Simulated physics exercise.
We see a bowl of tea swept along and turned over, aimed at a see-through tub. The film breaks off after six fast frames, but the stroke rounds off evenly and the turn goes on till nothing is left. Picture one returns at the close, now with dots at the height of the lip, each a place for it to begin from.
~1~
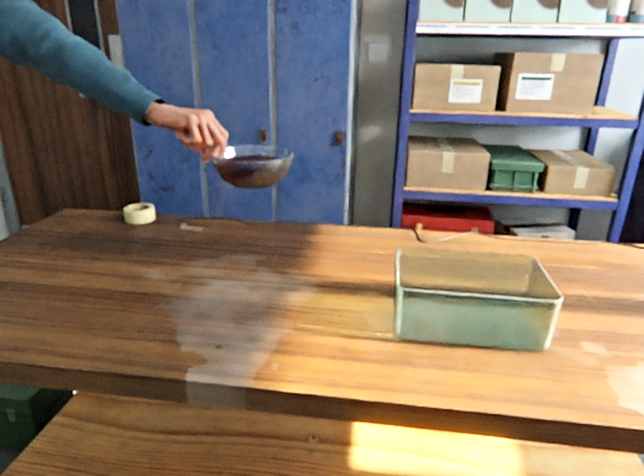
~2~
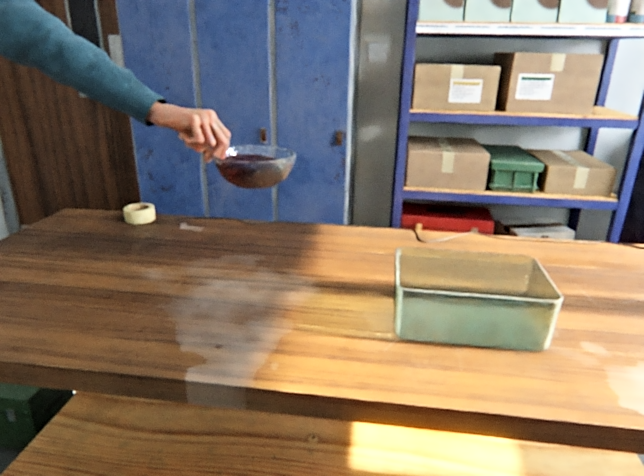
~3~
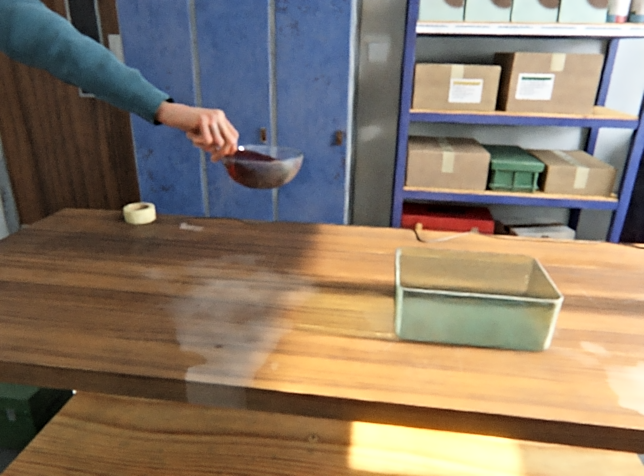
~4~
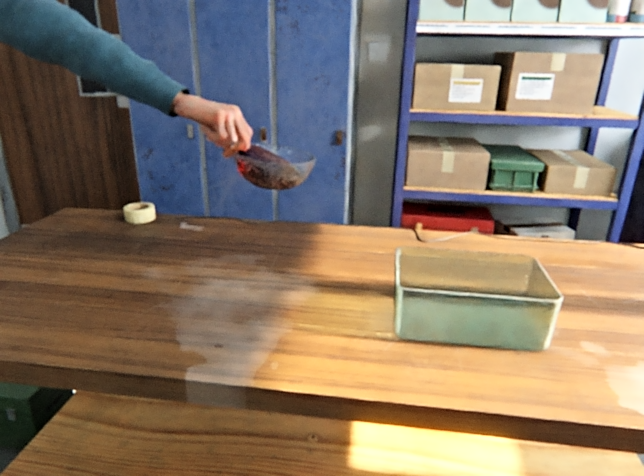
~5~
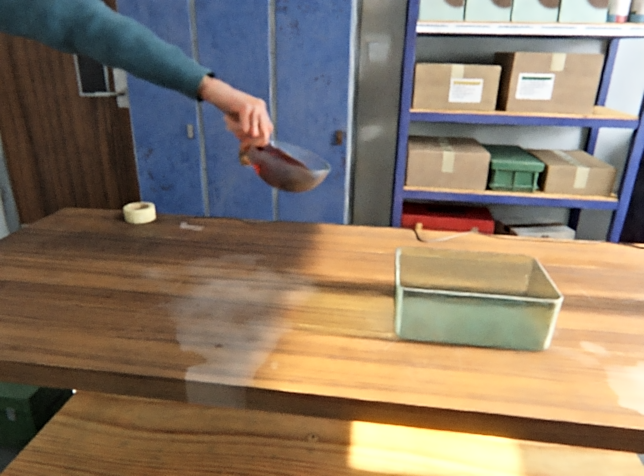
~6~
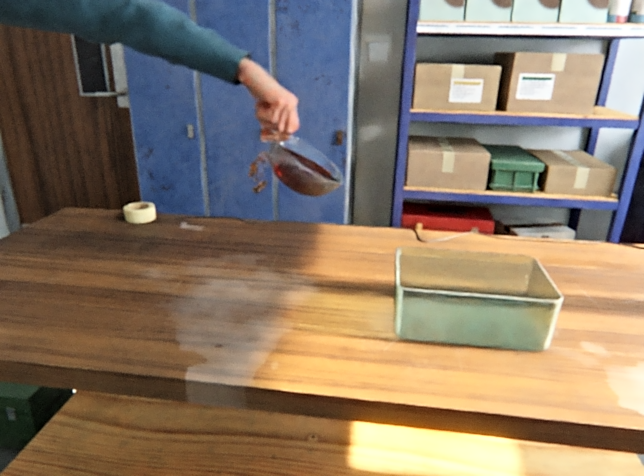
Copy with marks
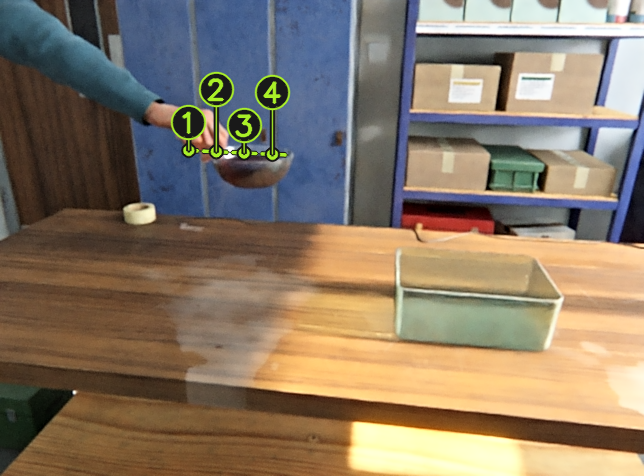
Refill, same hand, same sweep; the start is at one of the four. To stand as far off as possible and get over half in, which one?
4.
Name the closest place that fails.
It is 3.
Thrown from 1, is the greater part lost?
Yes, it does.
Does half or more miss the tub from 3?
Yes.
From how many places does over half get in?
One of the four.
In lime, 1 at (188, 150); 2 at (216, 151); 3 at (244, 153); 4 at (272, 154).
For place 1, about 0 % lands in the tub, 100 % falls short.
For place 2, about 0 % lands in the tub, 99 % falls short.
For place 3, about 19 % lands in the tub, 76 % falls short and 5 % goes beside or beyond.
For place 4, about 66 % lands in the tub, 25 % falls short and 9 % goes beside or beyond.
